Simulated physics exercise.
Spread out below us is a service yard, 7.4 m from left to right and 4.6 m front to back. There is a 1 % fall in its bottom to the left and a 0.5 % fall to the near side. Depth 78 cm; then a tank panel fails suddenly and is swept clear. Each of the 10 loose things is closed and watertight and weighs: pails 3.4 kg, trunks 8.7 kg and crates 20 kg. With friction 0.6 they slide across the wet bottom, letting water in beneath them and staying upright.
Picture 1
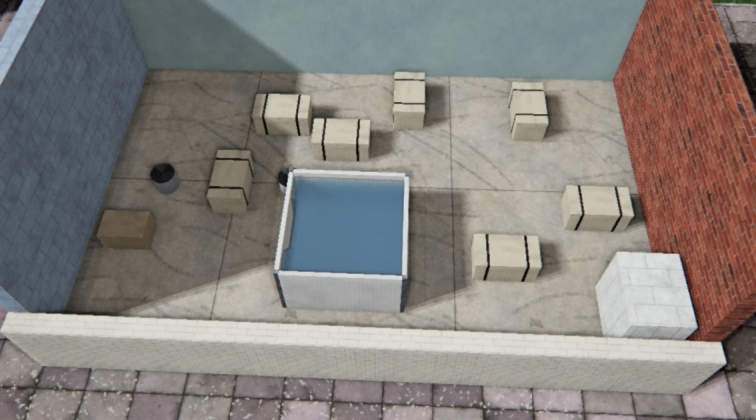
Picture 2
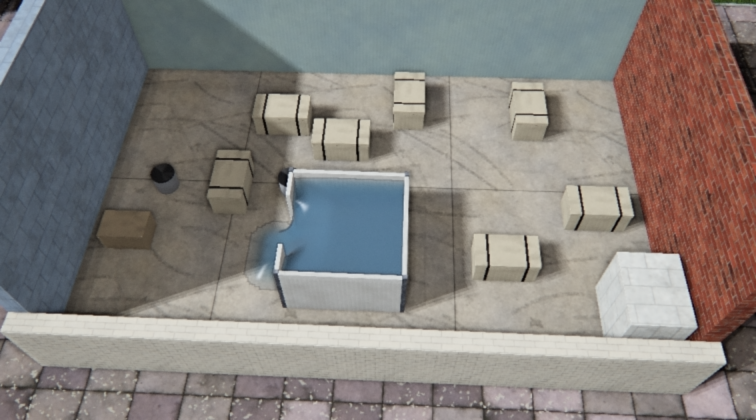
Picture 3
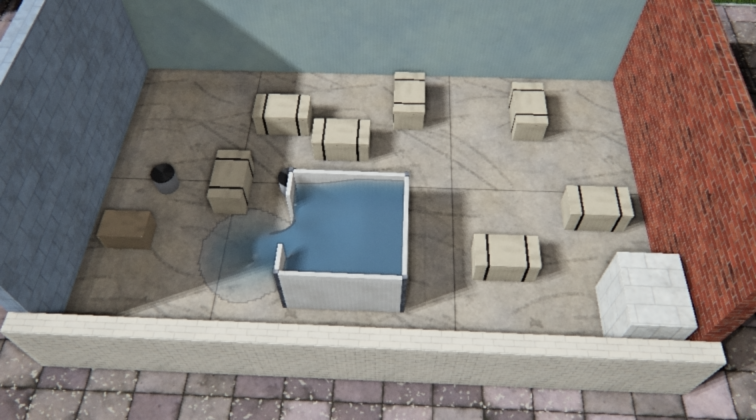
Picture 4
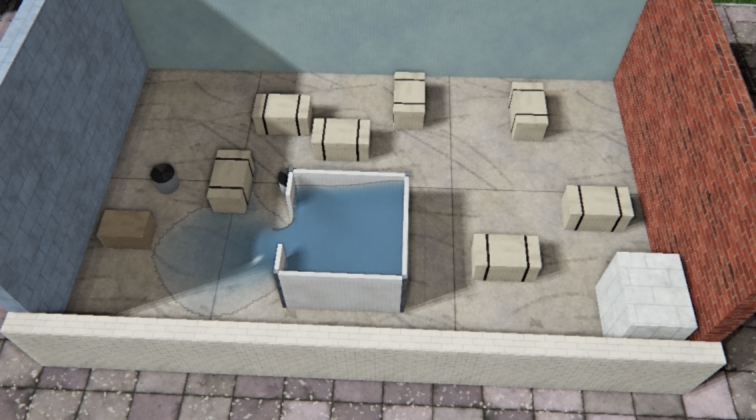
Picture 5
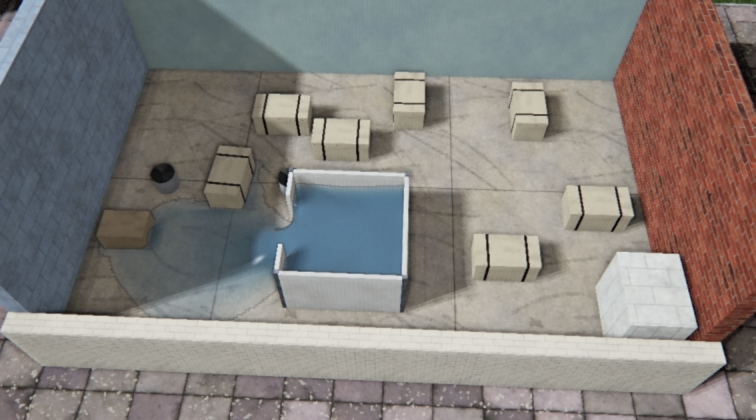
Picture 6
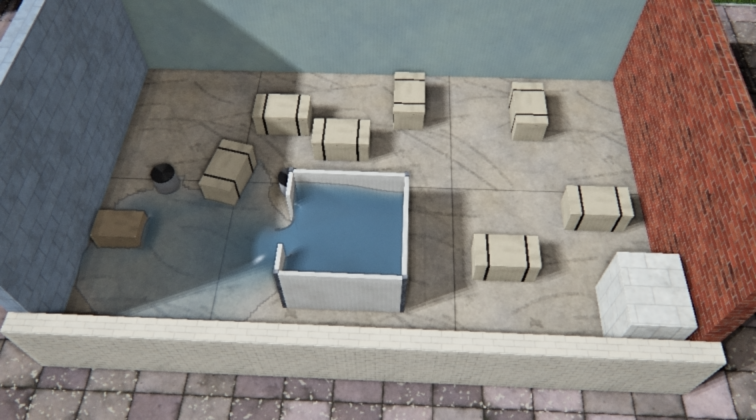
Service yard with water pouring from a white tank's left side, spreading across the floor and nudging a strapped trunk, then a brown crate.
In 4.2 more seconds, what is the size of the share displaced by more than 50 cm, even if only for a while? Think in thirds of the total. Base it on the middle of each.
Short of a third.
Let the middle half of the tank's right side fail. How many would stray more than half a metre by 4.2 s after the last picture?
Then the count would be 4.
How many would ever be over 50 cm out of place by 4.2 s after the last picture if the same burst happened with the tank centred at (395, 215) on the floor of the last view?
Result: 5 of them.
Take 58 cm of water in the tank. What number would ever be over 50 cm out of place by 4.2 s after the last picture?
With that change, 3 of them.
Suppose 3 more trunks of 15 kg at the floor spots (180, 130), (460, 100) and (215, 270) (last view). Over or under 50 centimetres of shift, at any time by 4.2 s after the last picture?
In order: Beyond it, within it, beyond it.
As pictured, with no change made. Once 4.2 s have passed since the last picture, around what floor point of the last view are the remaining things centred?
At about (377, 152).
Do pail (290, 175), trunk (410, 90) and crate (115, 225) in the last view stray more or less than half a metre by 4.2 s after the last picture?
Listed in sequence: Lower; lower; higher for the last.
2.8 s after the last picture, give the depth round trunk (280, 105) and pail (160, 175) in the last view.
Roughly 1 and 13 cm.
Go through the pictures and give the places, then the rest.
The first picture shows a trunk at (229, 173), on the bottom; a crate at (124, 223), on the bottom; 2.0 m2 under water; 0 of 10 have shifted.
The second picture shows a trunk at (229, 173) rests on the ground; a crate at (124, 223), on the bottom; water covers 2.5 m2; 0 of 10 have shifted.
The third picture shows a trunk at (229, 173) rests on the ground; a crate at (124, 223), on the bottom; water covers 3.3 m2; 0 of 10 have shifted.
The fourth picture shows a trunk at (229, 173), on the bottom; a crate at (124, 223), on the bottom; 4.2 m2 under water; 0 of 10 have shifted.
The fifth picture shows a trunk at (228, 170) rests on the ground, 6 cm from its start; a crate at (123, 223) rests on the ground; water covers 5.3 m2; 1 of 10 have shifted.
The sixth picture shows a trunk at (226, 164), on the bottom, 16 cm from its start; a crate at (117, 223) rests on the ground, 8 cm from its start; water covers 6.9 m2; 2 of 10 have shifted.
Then, 0.4 s after the last picture 0 of 10 are over 50 cm from their spots; 0 afloat.
Then, 1.5 s after the last picture 2 of 10 are over 50 cm from their spots; 2 afloat.
Then, 2.8 s after the last picture 3 of 10 are over 50 cm from their spots; 3 afloat.
Then, 4.2 s after the last picture 3 of 10 are over 50 cm from their spots, and 3 have been at some point; 3 afloat.
